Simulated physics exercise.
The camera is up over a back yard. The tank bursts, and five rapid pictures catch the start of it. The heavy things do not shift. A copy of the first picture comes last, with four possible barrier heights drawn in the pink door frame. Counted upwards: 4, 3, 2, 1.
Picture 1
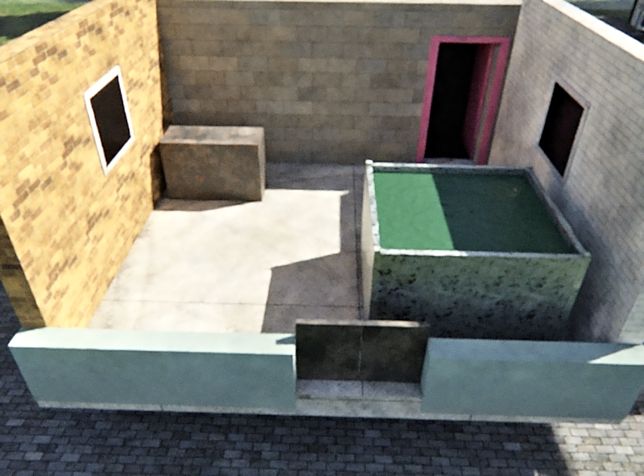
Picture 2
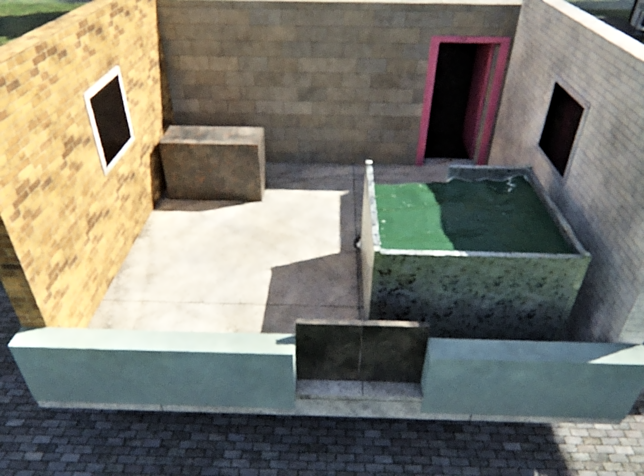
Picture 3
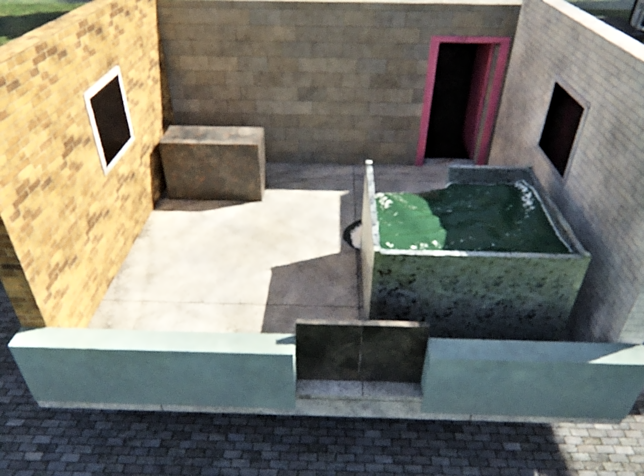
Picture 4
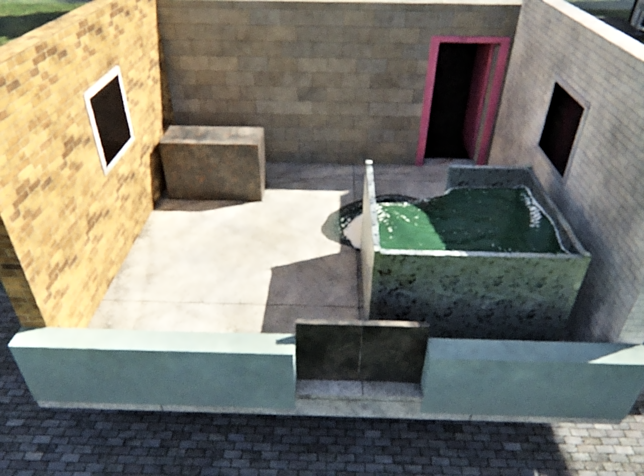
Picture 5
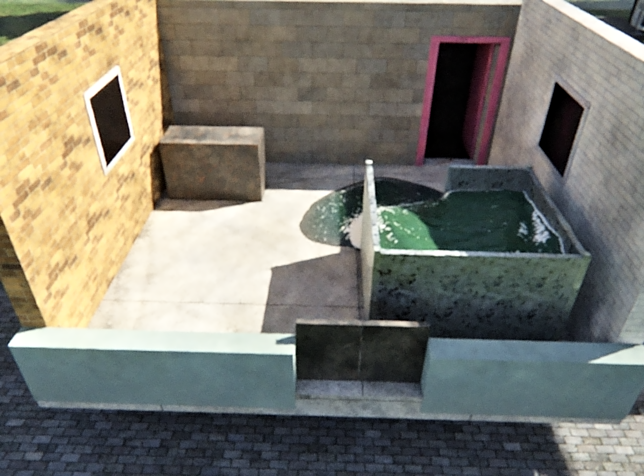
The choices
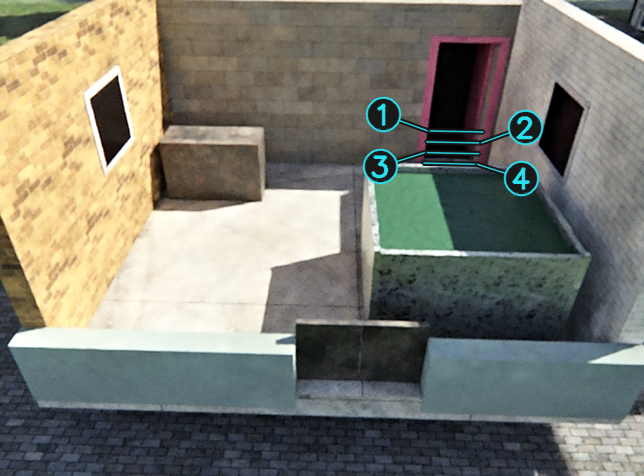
We see a walled yard from above, with a tank of green water lying still beside a pink doorway; the water then churns and drops at the back, and some pours out at the left, spreading across the pale ground.
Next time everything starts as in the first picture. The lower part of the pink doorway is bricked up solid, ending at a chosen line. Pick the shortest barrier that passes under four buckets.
It is 2.
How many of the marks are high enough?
Two.
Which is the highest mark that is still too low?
3.
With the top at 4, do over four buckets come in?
Yes, that goes wrong.
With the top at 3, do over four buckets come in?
Yes, that goes wrong.
On the marked copy, 1 at (455, 131); 2 at (453, 142); 3 at (451, 153); 4 at (450, 163); from the bottom up 4, 3, 2, 1.
If 1 is chosen, nothing gets over.
If 2 is chosen, a bucket or two gets in.
If 3 is chosen, about 14 bucketfuls get in.
If 4 is chosen, dozens of bucketfuls pour in.
